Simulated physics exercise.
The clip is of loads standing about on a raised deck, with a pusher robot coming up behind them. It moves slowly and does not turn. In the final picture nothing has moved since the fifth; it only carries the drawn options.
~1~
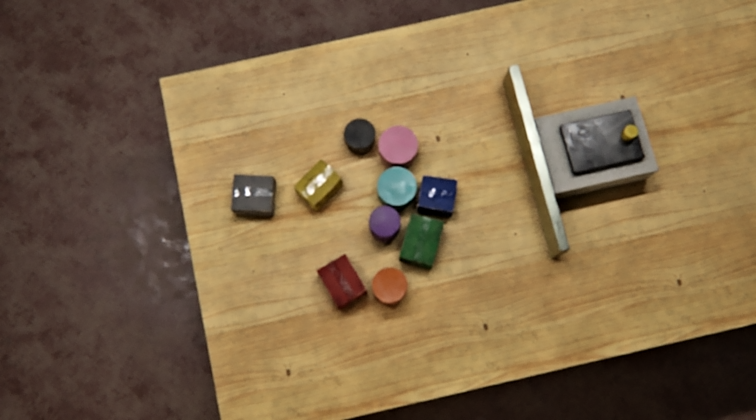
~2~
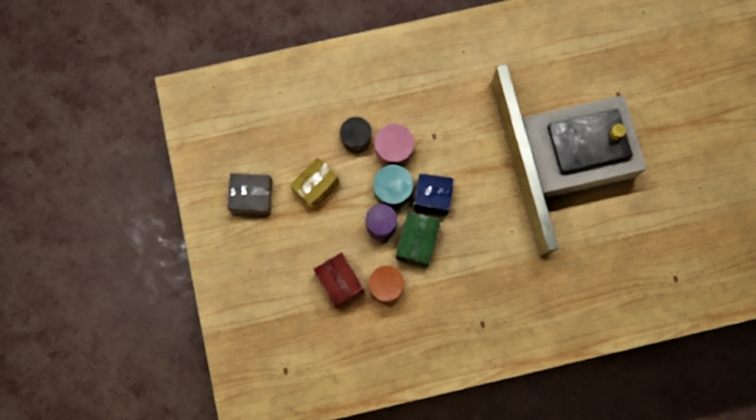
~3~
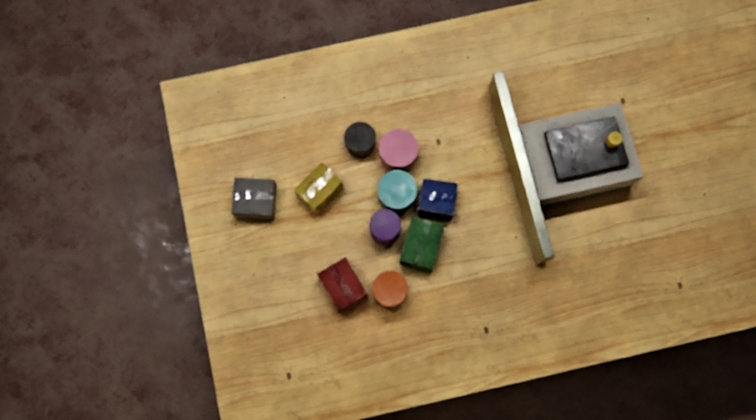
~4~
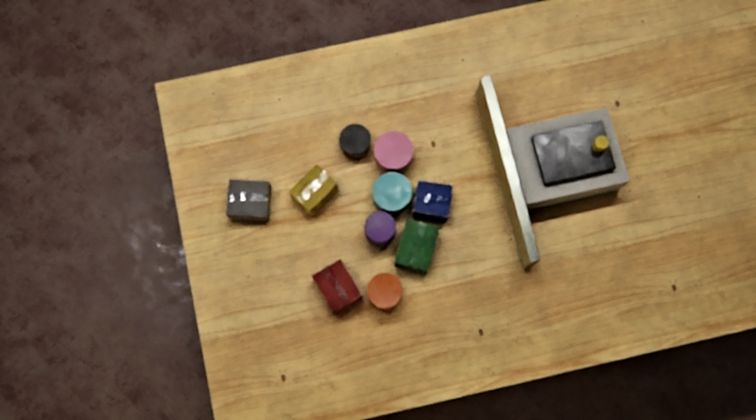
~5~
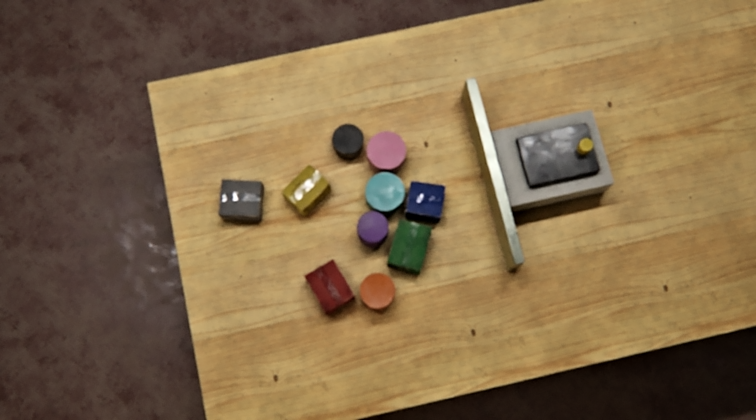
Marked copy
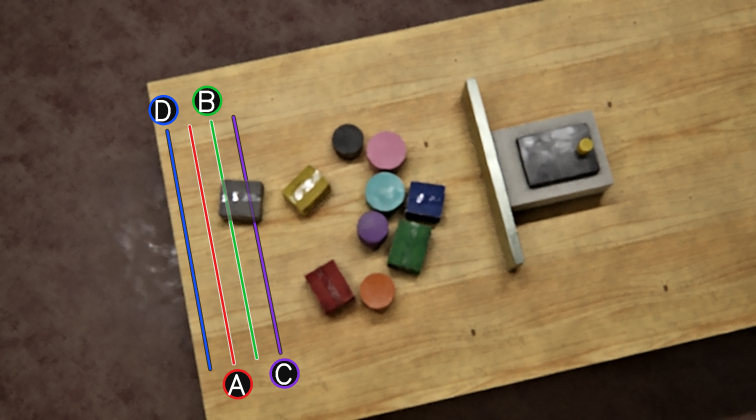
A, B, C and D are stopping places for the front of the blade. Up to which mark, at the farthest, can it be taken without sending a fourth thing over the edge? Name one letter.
It should halt at B.
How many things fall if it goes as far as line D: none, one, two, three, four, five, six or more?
In all, six or more.
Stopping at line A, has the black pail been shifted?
Yes.
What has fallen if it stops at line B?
The grey parcel.
On the marked copy, A at (211, 241); B at (233, 236); C at (256, 231); D at (188, 246).
Following B. Soon after the start, robot (460, 176); black pail (339, 140); orange pail (370, 297).
Later, robot (365, 197); grey parcel (218, 209); yellow box (242, 181).
In the end, robot (291, 213); grey parcel over the edge; purple canister (185, 276); one fallen.
As for the rest, A drops four; C is within the limit but short; D drops eight.
